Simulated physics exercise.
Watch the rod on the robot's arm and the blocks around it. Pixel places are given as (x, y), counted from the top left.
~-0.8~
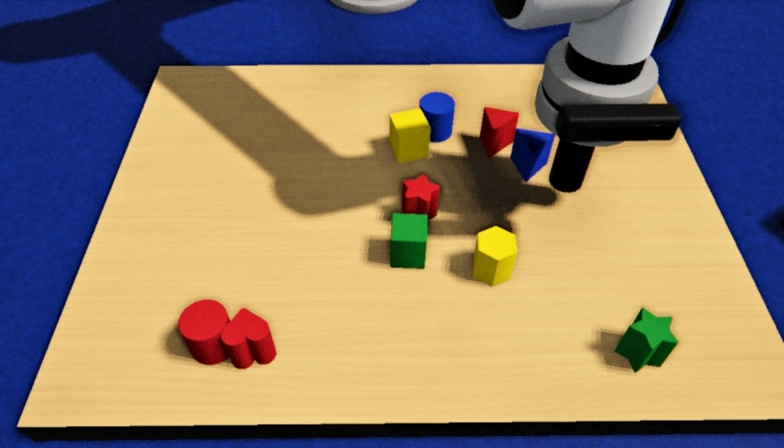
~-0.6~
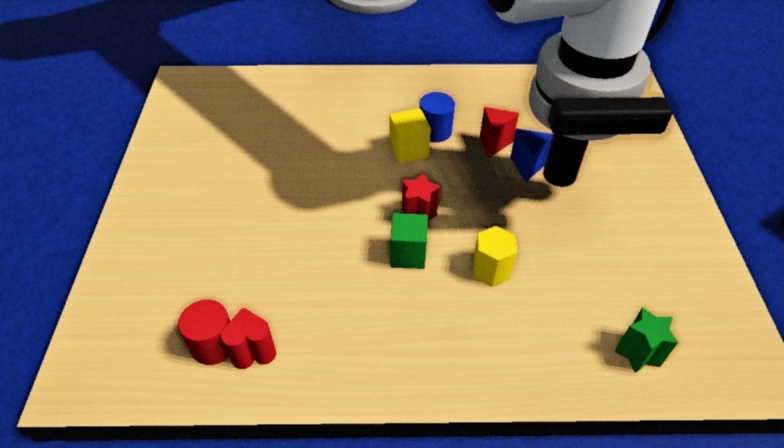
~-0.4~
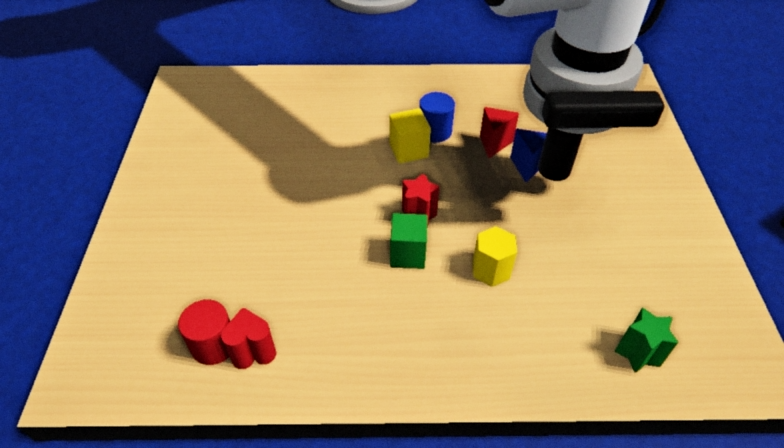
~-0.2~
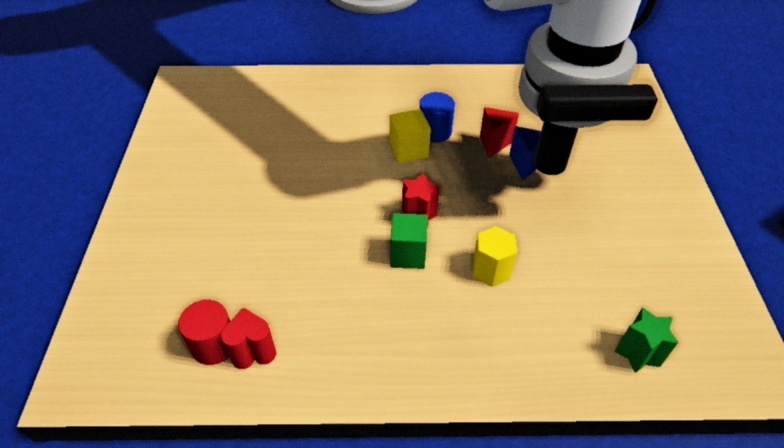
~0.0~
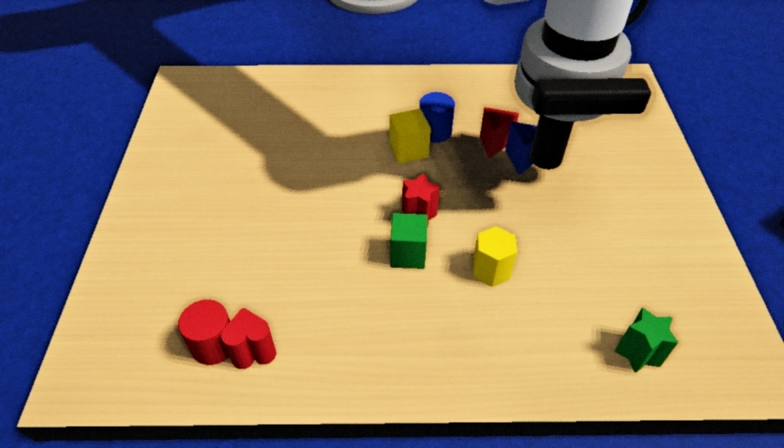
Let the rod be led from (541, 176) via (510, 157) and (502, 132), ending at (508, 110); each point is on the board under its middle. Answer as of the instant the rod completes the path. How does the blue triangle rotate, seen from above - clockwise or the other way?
Overhead view: Anti-clockwise.
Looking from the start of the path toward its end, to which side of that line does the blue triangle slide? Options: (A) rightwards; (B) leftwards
Choice B: Leftwards.
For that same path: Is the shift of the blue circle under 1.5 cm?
Final answer: Yes.
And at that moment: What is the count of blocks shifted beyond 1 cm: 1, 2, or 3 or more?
2.
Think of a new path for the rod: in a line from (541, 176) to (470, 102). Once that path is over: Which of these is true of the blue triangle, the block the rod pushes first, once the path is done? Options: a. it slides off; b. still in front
I choose b.
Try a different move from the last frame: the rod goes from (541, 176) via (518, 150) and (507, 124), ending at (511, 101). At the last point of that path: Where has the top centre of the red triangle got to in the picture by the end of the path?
Around pixel (482, 105).
The first path, step by step. One third of the way, rod (513, 140); red triangle (484, 105), turned 30° anticlockwise; blue triangle (505, 110), turned 30° clockwise.
Two thirds of the way, rod (505, 115); red triangle (473, 98), turned 45° anticlockwise; blue triangle (494, 88).
At the end, rod (511, 93); blue circle still; red triangle (473, 98), turned 45° anticlockwise; blue triangle (488, 75), turned 20° anticlockwise.
